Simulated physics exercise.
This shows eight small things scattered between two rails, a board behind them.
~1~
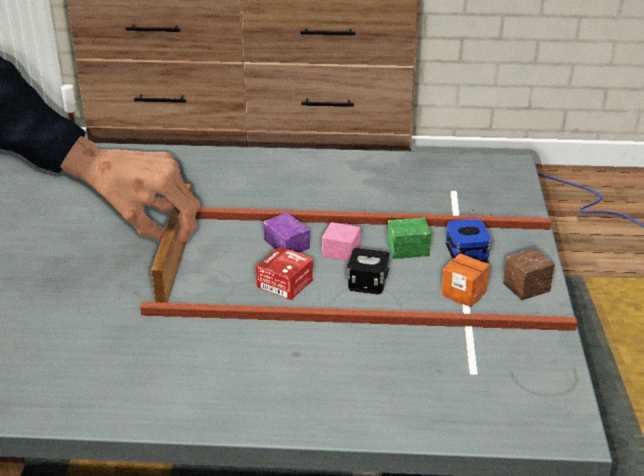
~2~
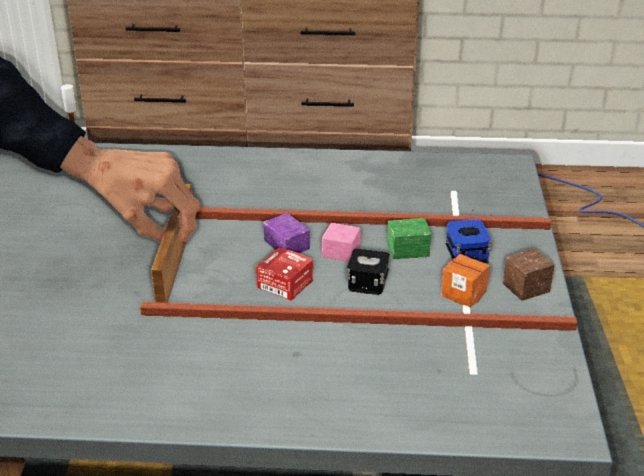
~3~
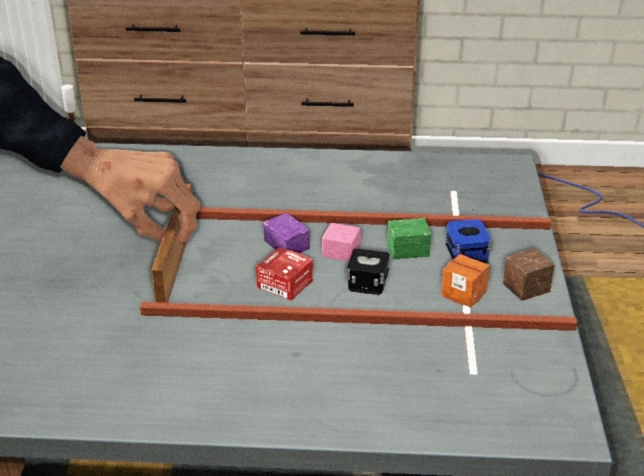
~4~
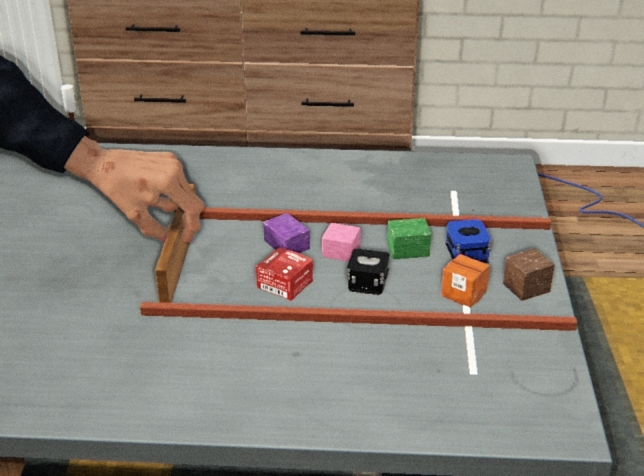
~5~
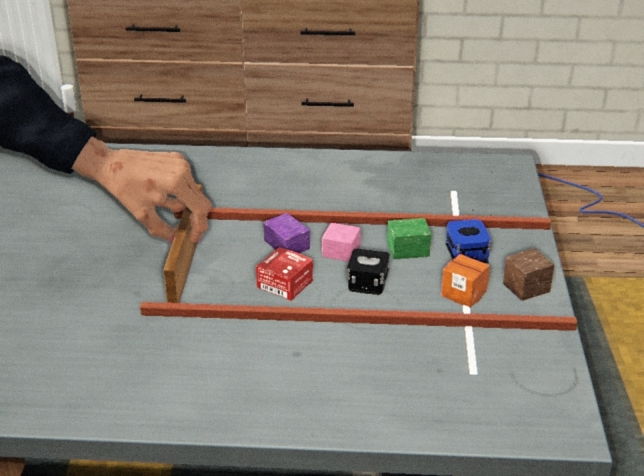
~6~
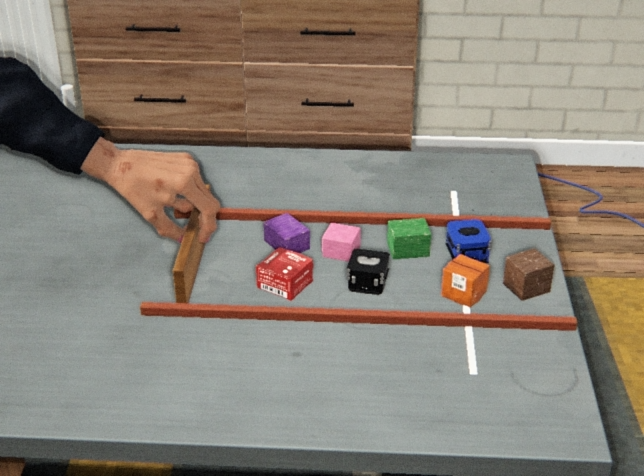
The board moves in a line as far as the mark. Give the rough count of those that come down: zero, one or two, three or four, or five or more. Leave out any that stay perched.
In the end the number that fall off is one or two.
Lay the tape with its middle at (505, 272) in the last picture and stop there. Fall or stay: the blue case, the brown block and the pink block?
The blue case drops off; the brown block is lost; the pink block remains up.
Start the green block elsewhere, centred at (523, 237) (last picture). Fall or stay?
The green block comes down.
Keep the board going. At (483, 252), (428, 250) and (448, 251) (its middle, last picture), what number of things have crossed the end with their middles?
Place by place, 4, 0 and 1.
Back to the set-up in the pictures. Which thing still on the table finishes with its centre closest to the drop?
Foremost is the brown block.
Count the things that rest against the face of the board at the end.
The number is 2.
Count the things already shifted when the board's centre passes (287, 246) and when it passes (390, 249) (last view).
At the one place 3, at the other 7.
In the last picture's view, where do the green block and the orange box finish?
The green block stops around (542, 243); the orange box around (563, 297).
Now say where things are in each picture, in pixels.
Brown block (528, 274); blue case (468, 242); orange box (466, 280); board (174, 242); tape (462, 271), in the first frame.
Blue case (468, 242); red box (285, 273), in the second frame.
Orange box (465, 281); black case (368, 272), in the third frame.
Brown block (528, 275); green block (409, 239), in the fourth frame.
Blue case (468, 242); purple block (287, 236), in the fifth frame.
Brown block (528, 275); blue case (468, 242); orange box (465, 281); board (194, 243); tape (462, 271), in the sixth frame.
Early on, none off yet; brown block at rest near (528, 275); blue case at rest near (468, 242); orange box at rest near (465, 281).
Finally, the number that fall off is one or two; lost, blue case.
